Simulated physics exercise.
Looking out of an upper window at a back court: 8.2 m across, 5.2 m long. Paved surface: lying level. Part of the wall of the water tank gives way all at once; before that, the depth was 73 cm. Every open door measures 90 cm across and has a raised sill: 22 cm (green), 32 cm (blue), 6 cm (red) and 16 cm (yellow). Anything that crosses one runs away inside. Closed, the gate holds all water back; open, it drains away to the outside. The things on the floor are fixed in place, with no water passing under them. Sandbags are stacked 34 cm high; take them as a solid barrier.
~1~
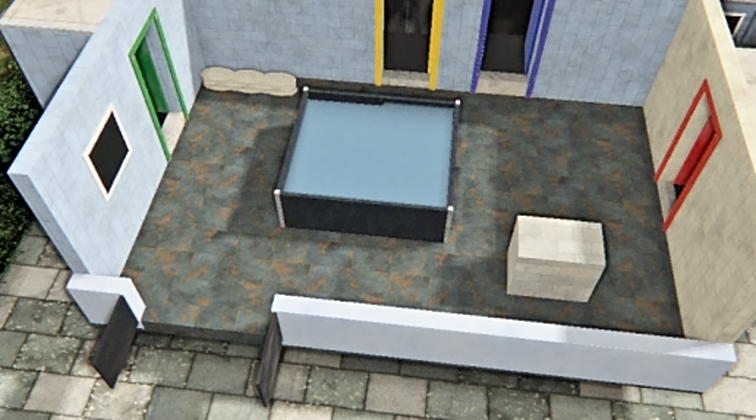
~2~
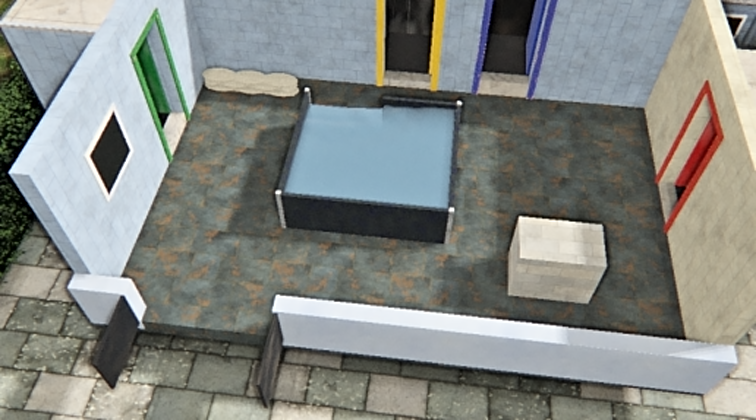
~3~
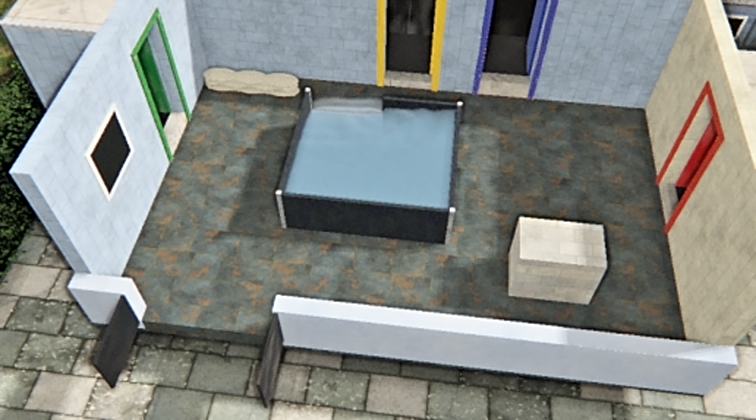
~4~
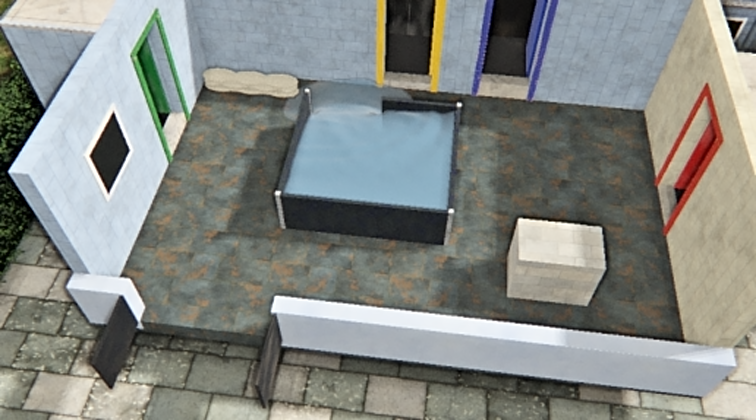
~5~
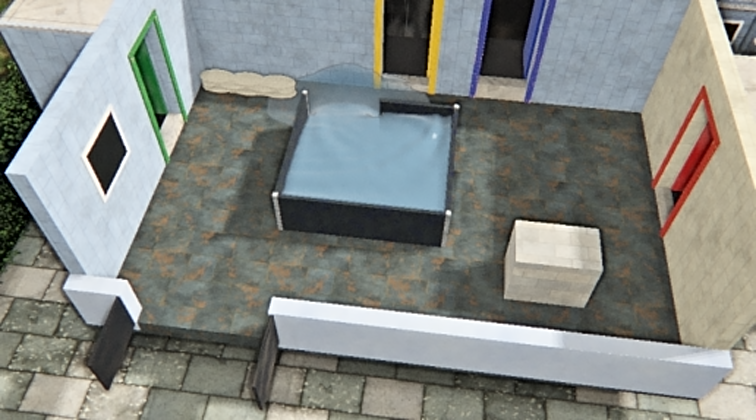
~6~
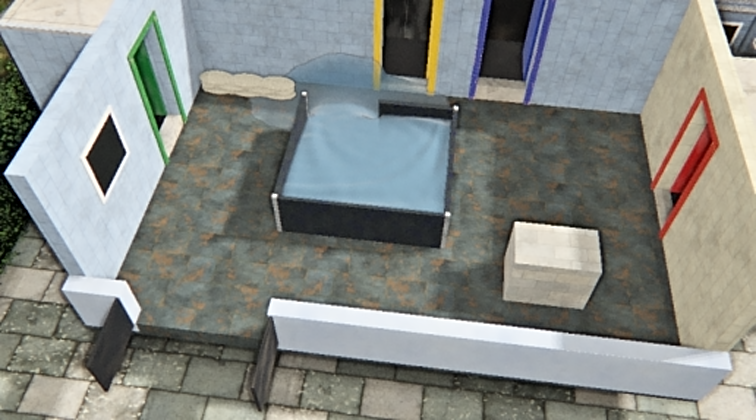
Back court with coloured door surrounds, water pouring from the far side of a dark-walled tank and spreading over the paving behind.
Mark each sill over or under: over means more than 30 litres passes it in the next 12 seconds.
Green door - under; blue door - under; red door - over; yellow door - over.
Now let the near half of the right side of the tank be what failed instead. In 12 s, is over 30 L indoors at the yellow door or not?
Relative to that limit, yellow ends up on the low side.
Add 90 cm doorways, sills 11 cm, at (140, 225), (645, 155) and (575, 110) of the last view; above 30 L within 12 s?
Per doorway, in order: Insufficient / sufficient / insufficient.
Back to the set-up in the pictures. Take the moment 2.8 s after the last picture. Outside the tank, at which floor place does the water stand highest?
Spot: Approx. (215, 77).
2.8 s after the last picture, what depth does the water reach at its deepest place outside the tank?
Depth: Approx. 44 cm.
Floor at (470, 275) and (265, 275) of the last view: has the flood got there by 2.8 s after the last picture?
I'd say spared, then spared.
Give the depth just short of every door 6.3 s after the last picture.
In centimetres - green: 12, blue: 5, red: 10, yellow: 15.
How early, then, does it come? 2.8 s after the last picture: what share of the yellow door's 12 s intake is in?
Share by then: ~ 80 %.
Then, 0.7 s after the last picture water covers 15 % of the floor and is deepest (58 cm) near (296, 91); green door not reached, blue door 6 cm at the sill, 0 L in, red door not reached, yellow door 29 cm at the sill, 37 L in.
Then, 1.5 s after the last picture water covers 35 % of the floor and is deepest (62 cm) near (205, 76); green door 18 cm at the sill, 0 L in, blue door 7 cm at the sill, 0 L in, red door not reached, yellow door 28 cm at the sill, 85 L in.
Then, 2.8 s after the last picture water covers 60 % of the floor and is deepest (44 cm) near (215, 77); green door 20 cm at the sill, 1 L in, blue door 7 cm at the sill, 0 L in, red door 16 cm at the sill, 4 L in, yellow door 24 cm at the sill, 139 L in.
Then, 6.3 s after the last picture water covers 85 % of the floor and is deepest (20 cm) near (105, 304); green door 12 cm at the sill, 1 L in, blue door 5 cm at the sill, 0 L in, red door 10 cm at the sill, 65 L in, yellow door 15 cm at the sill, 170 L in.
Then, 11.3 s after the last picture water covers 95 % of the floor and is deepest (11 cm) near (403, 340); green door 6 cm at the sill, 1 L in, blue door 3 cm at the sill, 0 L in, red door 7 cm at the sill, 90 L in, yellow door 7 cm at the sill, 171 L in.
